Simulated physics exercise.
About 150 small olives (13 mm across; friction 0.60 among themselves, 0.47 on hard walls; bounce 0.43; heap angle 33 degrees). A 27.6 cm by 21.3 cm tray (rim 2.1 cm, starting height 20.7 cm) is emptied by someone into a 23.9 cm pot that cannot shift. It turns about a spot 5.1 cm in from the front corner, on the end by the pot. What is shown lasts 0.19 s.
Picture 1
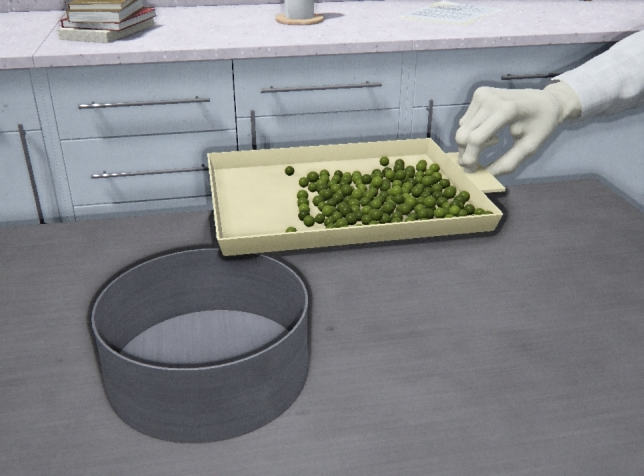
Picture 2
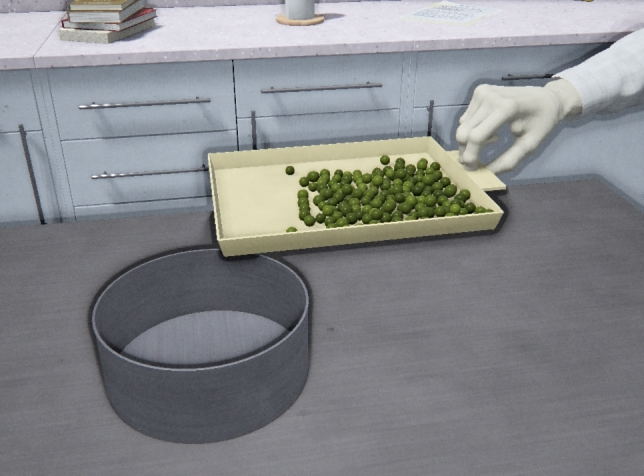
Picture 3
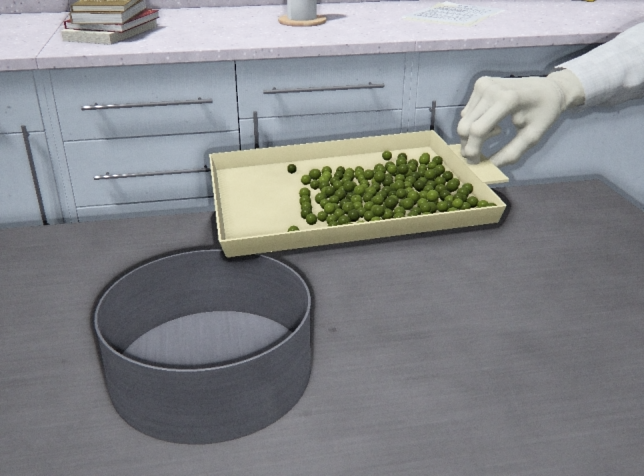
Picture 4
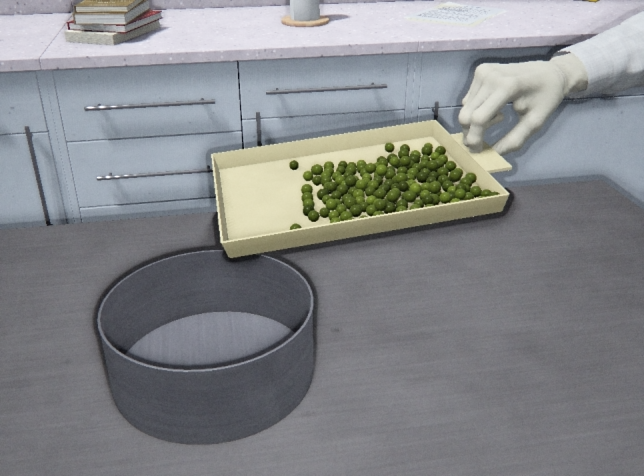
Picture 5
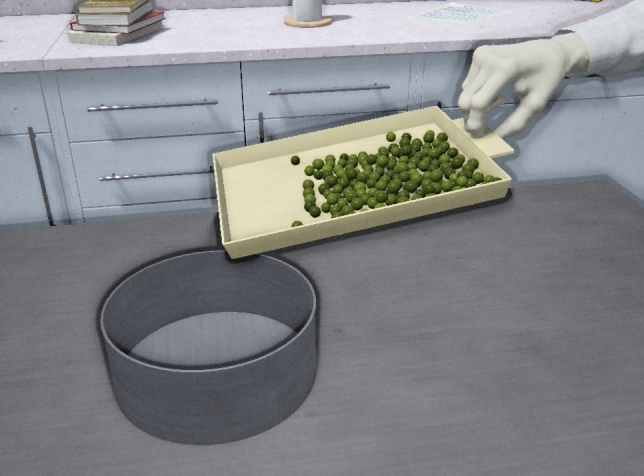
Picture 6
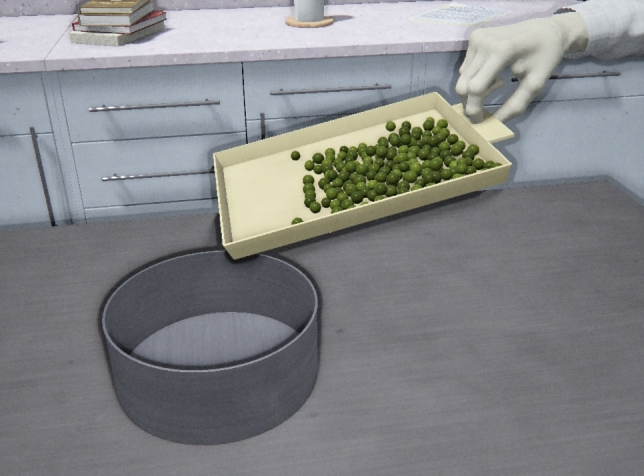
In the video, a pale gloved hand at the right grips the handle of a cream tray of small green olives and gradually raises that end, tilting the tray down to the left beside a round grey pot.
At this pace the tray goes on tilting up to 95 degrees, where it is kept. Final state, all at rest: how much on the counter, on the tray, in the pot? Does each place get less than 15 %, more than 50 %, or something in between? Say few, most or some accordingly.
Counter: Few. Tray: Few. Pot: Most.
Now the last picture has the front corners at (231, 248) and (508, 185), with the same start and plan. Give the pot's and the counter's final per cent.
Pot 60, counter 40.
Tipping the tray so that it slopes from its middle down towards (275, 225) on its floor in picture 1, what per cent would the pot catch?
That comes to around 75 per cent.
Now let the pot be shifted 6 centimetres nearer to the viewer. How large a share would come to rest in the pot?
I'd say some 90 per cent would end up there.
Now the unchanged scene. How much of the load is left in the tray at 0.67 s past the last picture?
I'd put it at roughly 55 per cent.
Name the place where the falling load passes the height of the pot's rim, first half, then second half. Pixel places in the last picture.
Around (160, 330), then around (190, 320).
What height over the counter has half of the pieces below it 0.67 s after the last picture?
Roughly 22 cm above the counter.
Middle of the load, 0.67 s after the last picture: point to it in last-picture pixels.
Load centre, approx.: (207, 223) px.
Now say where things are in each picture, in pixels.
The first frame shows tray tilt 0 degrees, front corners at (223, 237) and (496, 212); middle of the pieces at (384, 197); pot at (202, 301).
The second frame shows tray tilt 1 degrees, front corners at (223, 237) and (497, 210); middle of the pieces at (385, 196).
The third frame shows tray tilt 2 degrees, front corners at (225, 238) and (499, 204); middle of the pieces at (387, 192).
The fourth frame shows tray tilt 5 degrees, front corners at (227, 239) and (502, 193), lowest corner left front; middle of the pieces at (389, 185).
The fifth frame shows tray tilt 9 degrees, front corners at (228, 240) and (504, 178), lowest corner left front; middle of the pieces at (391, 175).
The sixth frame shows tray tilt 13 degrees, front corners at (229, 241) and (504, 163), lowest corner left front; middle of the pieces at (390, 166); pot at (212, 303).
Then, 0.40 s after the last picture, tilt 52 degrees; the tray holds 100 %, the pot 0 %.
Then, 0.67 s after the last picture, tilt 79 degrees; the tray holds 55 %, the pot 25 %.
Then, 1.04 s after the last picture, tilt 95 degrees; the tray holds 20 %, the pot 60 %.
In the end, counter 5 %, tray 0 %, pot 95 %.
